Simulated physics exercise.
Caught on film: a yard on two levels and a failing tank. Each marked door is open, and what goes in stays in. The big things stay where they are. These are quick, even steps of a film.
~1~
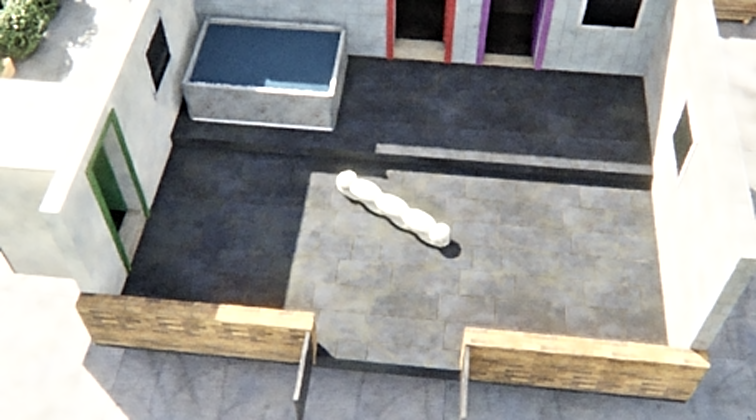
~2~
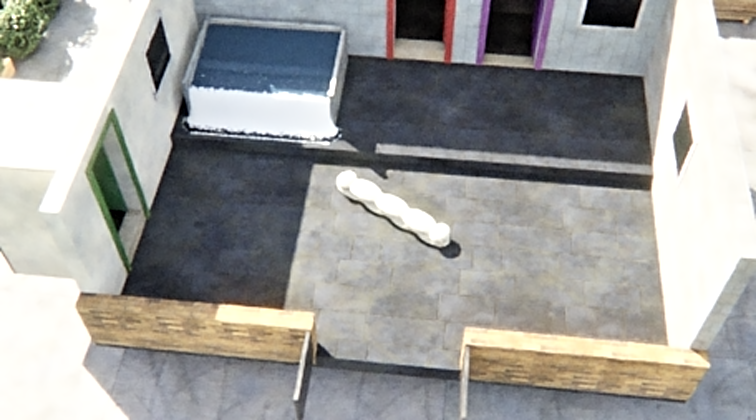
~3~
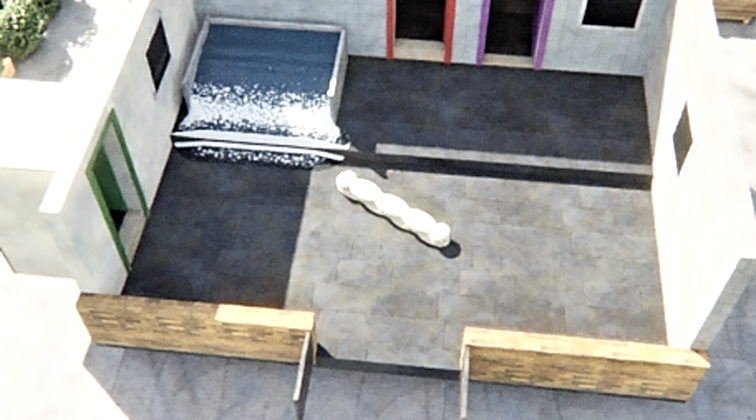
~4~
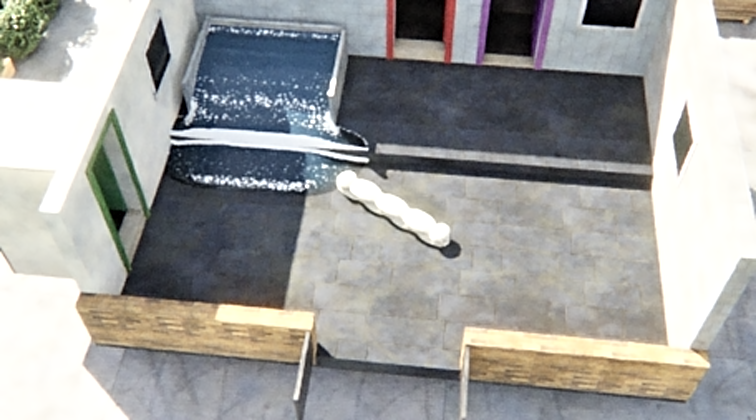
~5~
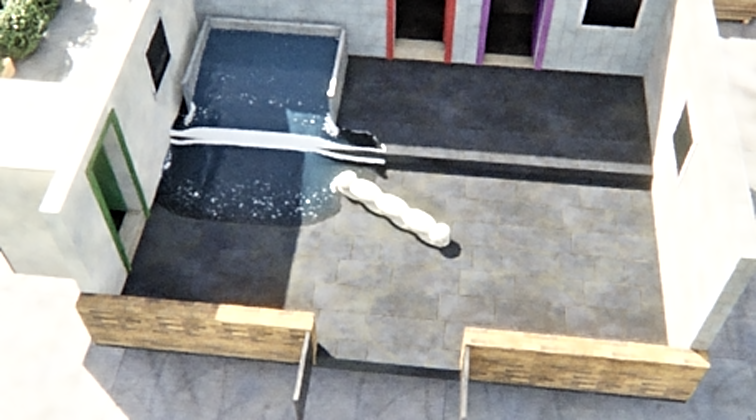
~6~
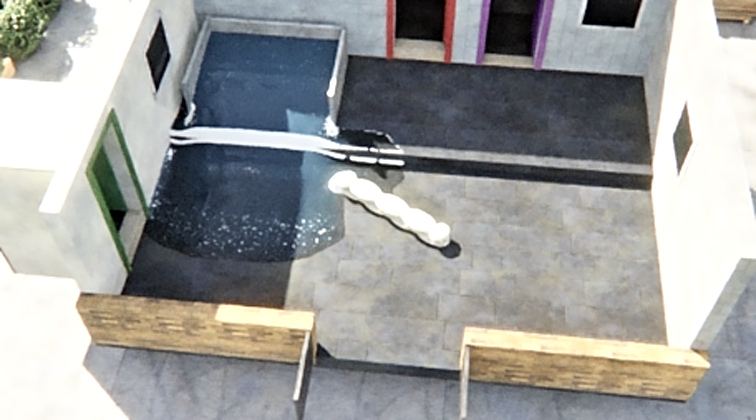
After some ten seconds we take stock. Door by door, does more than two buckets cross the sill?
In the end: The purple door stays under that; the red door stays under that; the green door stays under that.
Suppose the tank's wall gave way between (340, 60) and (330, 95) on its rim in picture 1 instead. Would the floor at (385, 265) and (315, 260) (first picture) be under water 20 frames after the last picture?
As listed: No water, dry.
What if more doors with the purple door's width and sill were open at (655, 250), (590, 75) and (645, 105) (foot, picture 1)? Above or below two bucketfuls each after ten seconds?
One after the other: Passes that mark, lets less in, takes less.
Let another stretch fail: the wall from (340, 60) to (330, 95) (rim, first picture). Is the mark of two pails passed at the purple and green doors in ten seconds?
One by one: Purple passes that mark, green stays under.
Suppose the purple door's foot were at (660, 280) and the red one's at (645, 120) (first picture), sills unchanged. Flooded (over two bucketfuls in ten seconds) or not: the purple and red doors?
Purple door goes over, red door keeps below it.
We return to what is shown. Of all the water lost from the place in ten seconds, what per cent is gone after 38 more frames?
Close to 60 %.
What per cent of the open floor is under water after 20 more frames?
Roughly 45 per cent.
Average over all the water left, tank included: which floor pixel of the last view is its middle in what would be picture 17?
Around (246, 213).
A moment on, water covers 35 % of the floor; the purple door not reached, the red door not reached, the green door wet at the sill, nothing in.
Next, water covers 40 % of the floor; the purple door not reached, the red door not reached, the green door wet at the sill, nothing in.
Then, water covers 45 % of the floor; the purple door not reached, the red door not reached, the green door under two buckets in.
Later, water covers 65 % of the floor; the purple door not reached, the red door not reached, the green door under two buckets in.
In the end, water covers 65 % of the floor; the purple door not reached, the red door not reached, the green door under two buckets in.
